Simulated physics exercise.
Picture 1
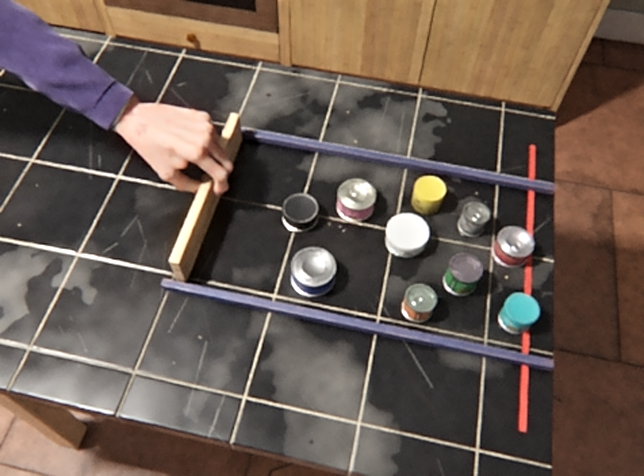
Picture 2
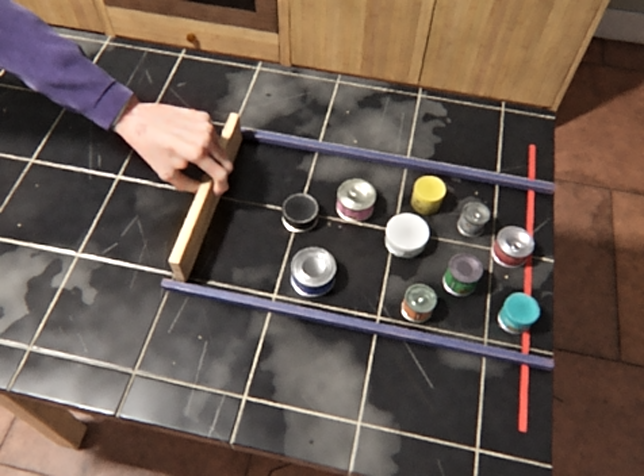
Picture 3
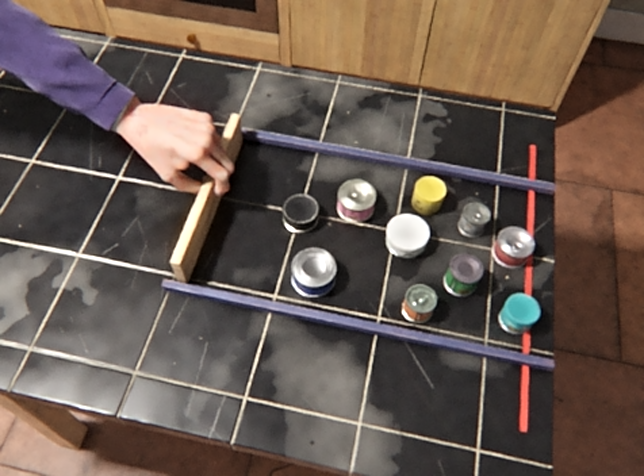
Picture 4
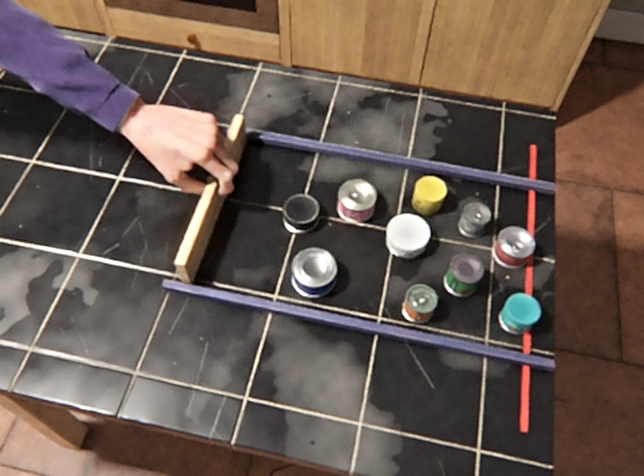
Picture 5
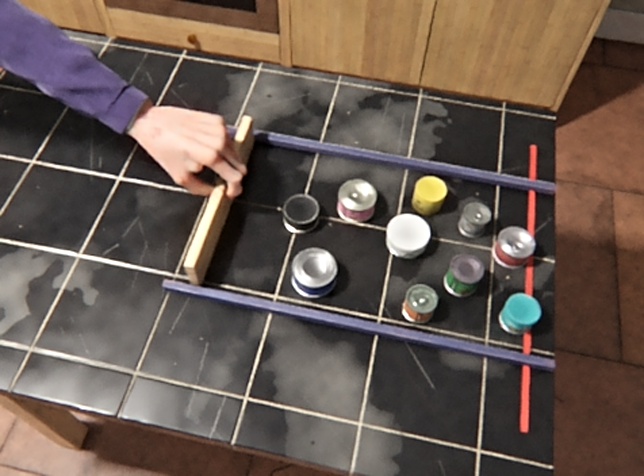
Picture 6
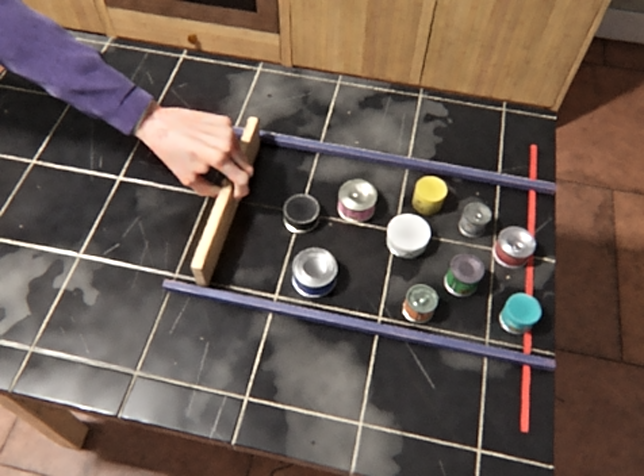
The footage shows a hand holding a wooden board upright between two blue strips on a dark tiled counter, then sliding it slightly right toward scattered small pots and tins, which stay in place near a red strip.
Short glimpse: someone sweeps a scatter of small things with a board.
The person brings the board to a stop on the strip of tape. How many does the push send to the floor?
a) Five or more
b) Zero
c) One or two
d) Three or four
Answer: A.
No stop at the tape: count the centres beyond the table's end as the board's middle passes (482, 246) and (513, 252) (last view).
1, then 5.
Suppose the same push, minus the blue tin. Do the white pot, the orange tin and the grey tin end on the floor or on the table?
White pot: Over the edge. Orange tin: Still there. Grey tin: Over the edge.
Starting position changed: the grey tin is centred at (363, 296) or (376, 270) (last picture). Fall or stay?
In the two tries the grey tin is not knocked off and is not knocked off, in that order.
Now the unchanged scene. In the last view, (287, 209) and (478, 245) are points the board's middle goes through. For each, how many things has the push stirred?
At the first point the count is 1, at the second it's 10.
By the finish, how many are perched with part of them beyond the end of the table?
The total comes out at 4.
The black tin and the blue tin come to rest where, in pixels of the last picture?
Going in order: First (551, 267), then (554, 320).
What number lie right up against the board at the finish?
The count in contact is 4.
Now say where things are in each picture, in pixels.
Turquoise pot (518, 314); red tin (513, 247); grey tin (474, 220); board (210, 194); tape (529, 267), in the first picture.
Red tin (512, 247); green pot (463, 275), in the second picture.
Grey tin (474, 220); blue tin (314, 273), in the third picture.
Turquoise pot (519, 314); yellow tub (429, 196), in the fourth picture.
Red tin (514, 248); pink tin (357, 201), in the fifth picture.
Turquoise pot (520, 314); red tin (514, 247); grey tin (475, 220); board (230, 198); tape (530, 267), in the sixth picture.
Soon after, none off yet; turquoise pot at rest near (520, 314); red tin at rest near (514, 247); grey tin at rest near (475, 220).
Then, none off yet; turquoise pot moved a little near (533, 310); red tin tipped a little near (568, 249); grey tin moved well along near (529, 229).
At rest, the number that fall off is five or more; fallen, white pot, orange tin, green pot, grey tin, red tin and turquoise pot.
